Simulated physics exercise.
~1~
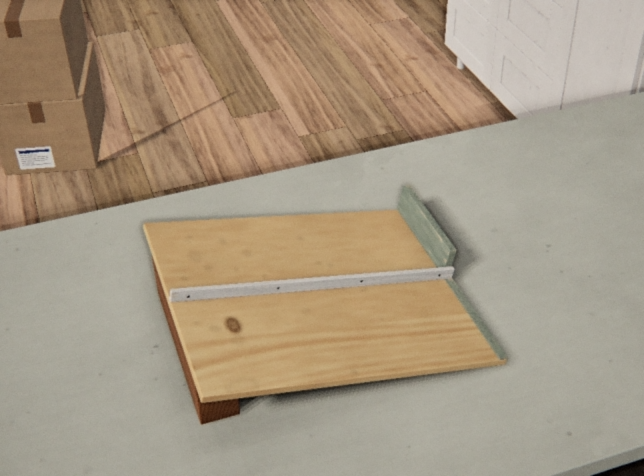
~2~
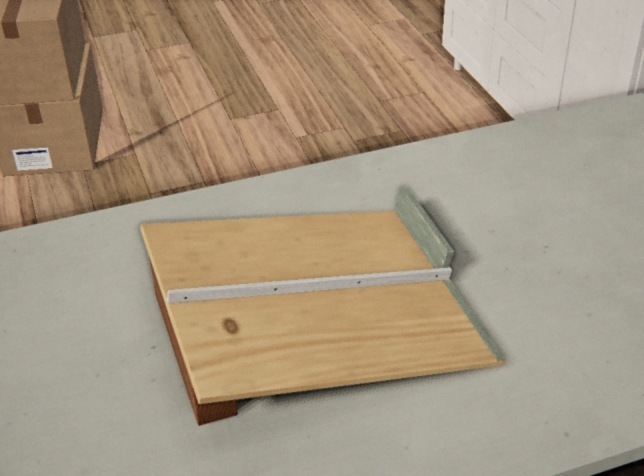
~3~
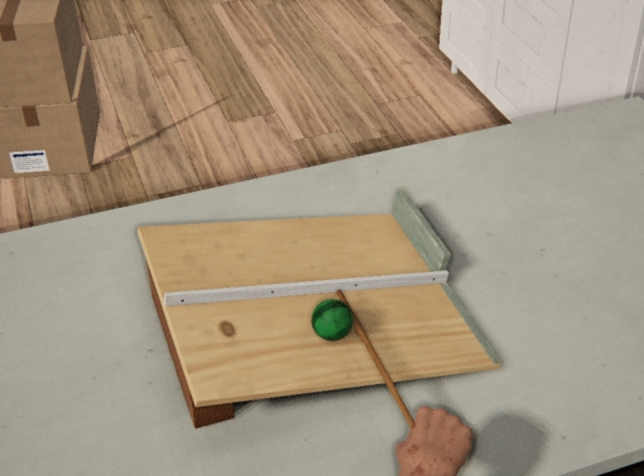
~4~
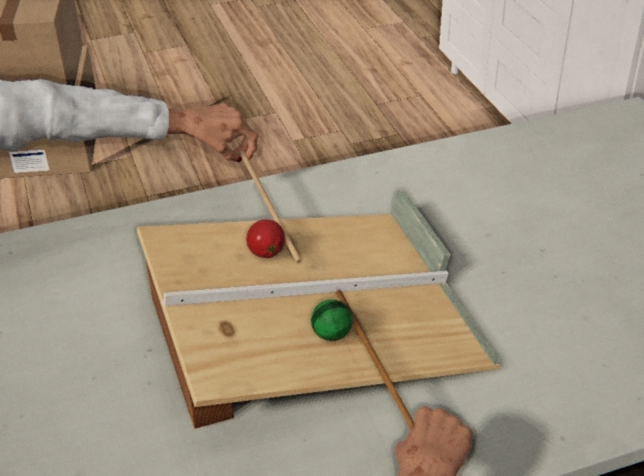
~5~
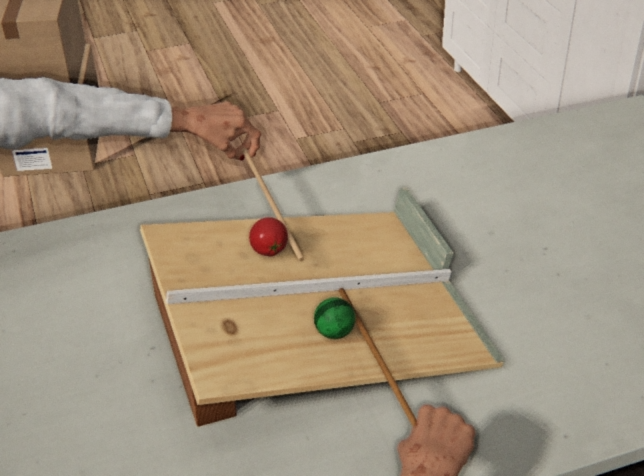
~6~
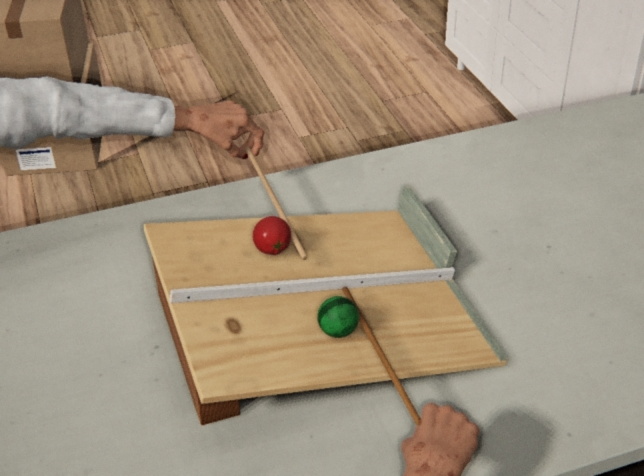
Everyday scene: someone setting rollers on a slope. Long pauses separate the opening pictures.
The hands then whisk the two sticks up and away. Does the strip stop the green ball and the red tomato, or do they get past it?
In the end the green ball is not held; the red tomato remains.
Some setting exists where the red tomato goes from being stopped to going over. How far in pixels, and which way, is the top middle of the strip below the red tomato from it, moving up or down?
Down by roughly 16 pixels.
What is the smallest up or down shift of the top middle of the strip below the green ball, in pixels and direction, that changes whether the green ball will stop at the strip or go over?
Shift: 8 px, direction up.
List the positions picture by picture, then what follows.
In the first picture, board (321, 278).
In the second picture, board (318, 280).
In the third picture, green ball (332, 320); board (315, 282).
In the fourth picture, held back by the sticks; red tomato (266, 238); board (315, 283).
In the fifth picture, held back by the sticks; green ball (335, 318); board (318, 281).
In the sixth picture, held back by the sticks; green ball (338, 317); red tomato (272, 235); board (321, 279).
Then, 0.54 s on from there, green ball rolling on the board near (444, 308); red tomato rolling on the board near (372, 230).
Then, 1.08 s on from there, green ball off the board; red tomato resting against the strip near (406, 228).
In the end, the green ball runs past the strip; the red tomato gets caught, near (406, 228).
